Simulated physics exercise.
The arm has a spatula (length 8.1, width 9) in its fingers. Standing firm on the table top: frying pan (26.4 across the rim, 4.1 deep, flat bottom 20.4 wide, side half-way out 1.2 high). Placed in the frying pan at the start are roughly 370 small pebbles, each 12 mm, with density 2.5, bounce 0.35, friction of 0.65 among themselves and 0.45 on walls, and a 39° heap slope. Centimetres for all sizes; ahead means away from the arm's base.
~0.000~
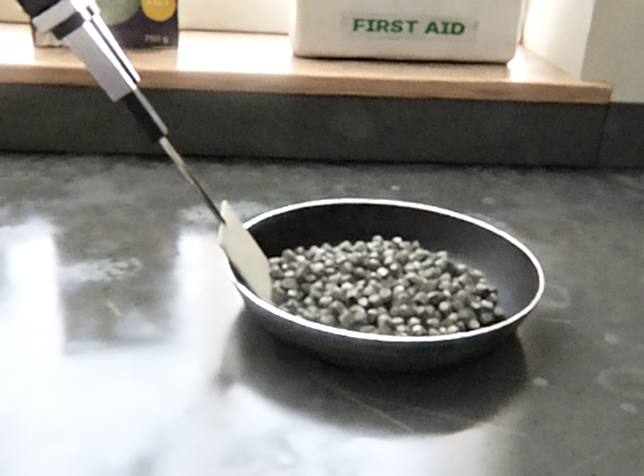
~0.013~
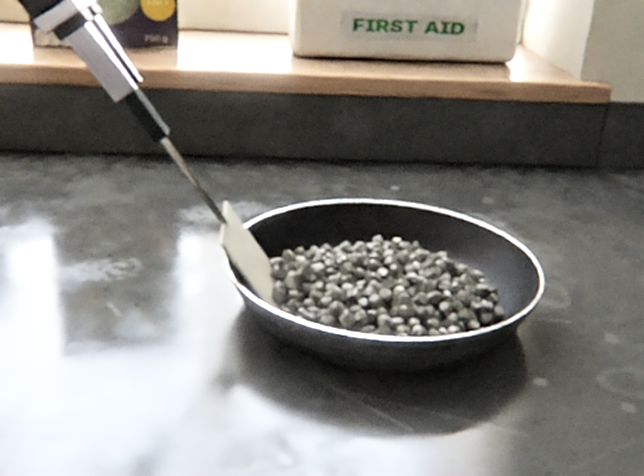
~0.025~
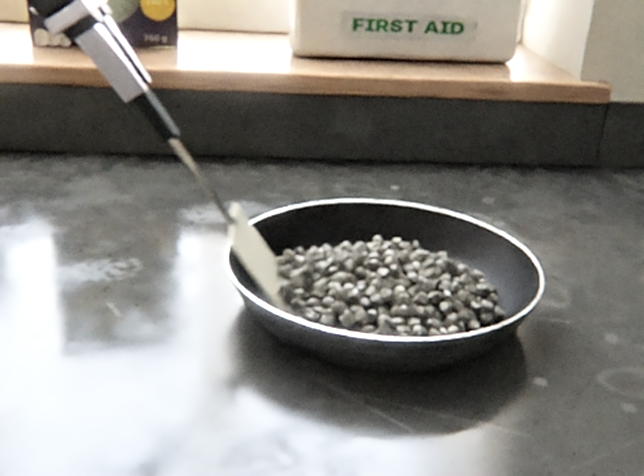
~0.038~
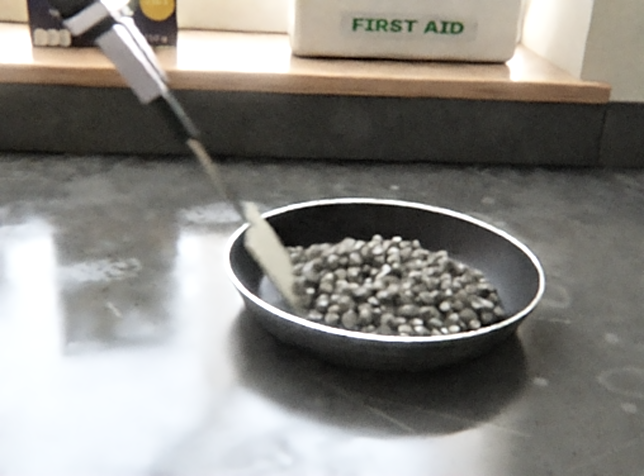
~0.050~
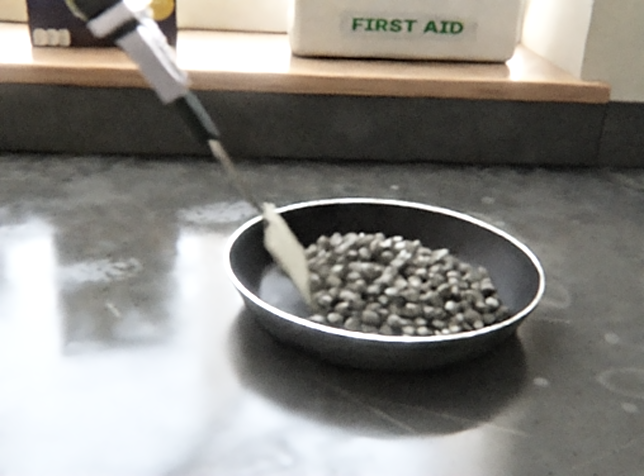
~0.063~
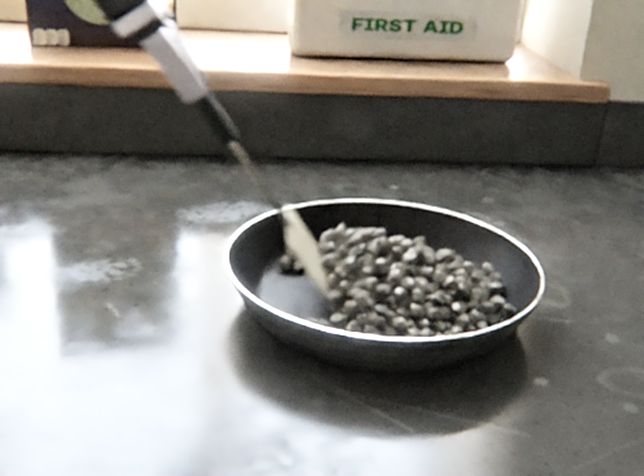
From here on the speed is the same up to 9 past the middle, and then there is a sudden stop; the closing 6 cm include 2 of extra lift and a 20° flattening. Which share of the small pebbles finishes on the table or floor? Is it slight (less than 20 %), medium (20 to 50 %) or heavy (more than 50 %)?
Medium.
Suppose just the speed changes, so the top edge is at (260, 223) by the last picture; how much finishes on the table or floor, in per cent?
Share: Roughly 10 %.
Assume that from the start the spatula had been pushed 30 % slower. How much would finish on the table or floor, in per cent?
About 15 per cent.
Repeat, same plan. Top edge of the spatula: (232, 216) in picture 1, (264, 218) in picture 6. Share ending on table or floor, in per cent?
Some 5 per cent.
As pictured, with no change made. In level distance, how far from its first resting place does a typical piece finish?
Level distance of roughly 7 cm.
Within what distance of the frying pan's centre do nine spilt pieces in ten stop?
It comes out at close to 30 centimetres.
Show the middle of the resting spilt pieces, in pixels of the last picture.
About (623, 296).
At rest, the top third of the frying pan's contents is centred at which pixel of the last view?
Around (490, 273).
After 0.09 s, sloping 56°, highest piece 7 above the table; 372 in the frying pan.
After 0.13 s, sloping 51°, highest piece 8 above the table; 372 in the frying pan.
After 0.34 s, sloping 36°, highest piece 10 above the table; 273 in the frying pan, 75 on the table or floor, 24 on the blade or in flight.
After 1.39 s, sloping 36°, highest piece 5 above the table; 273 in the frying pan, 99 on the table or floor.
In the end, 273 in the frying pan, 99 on the table or floor. That is 27 % on the table or floor.
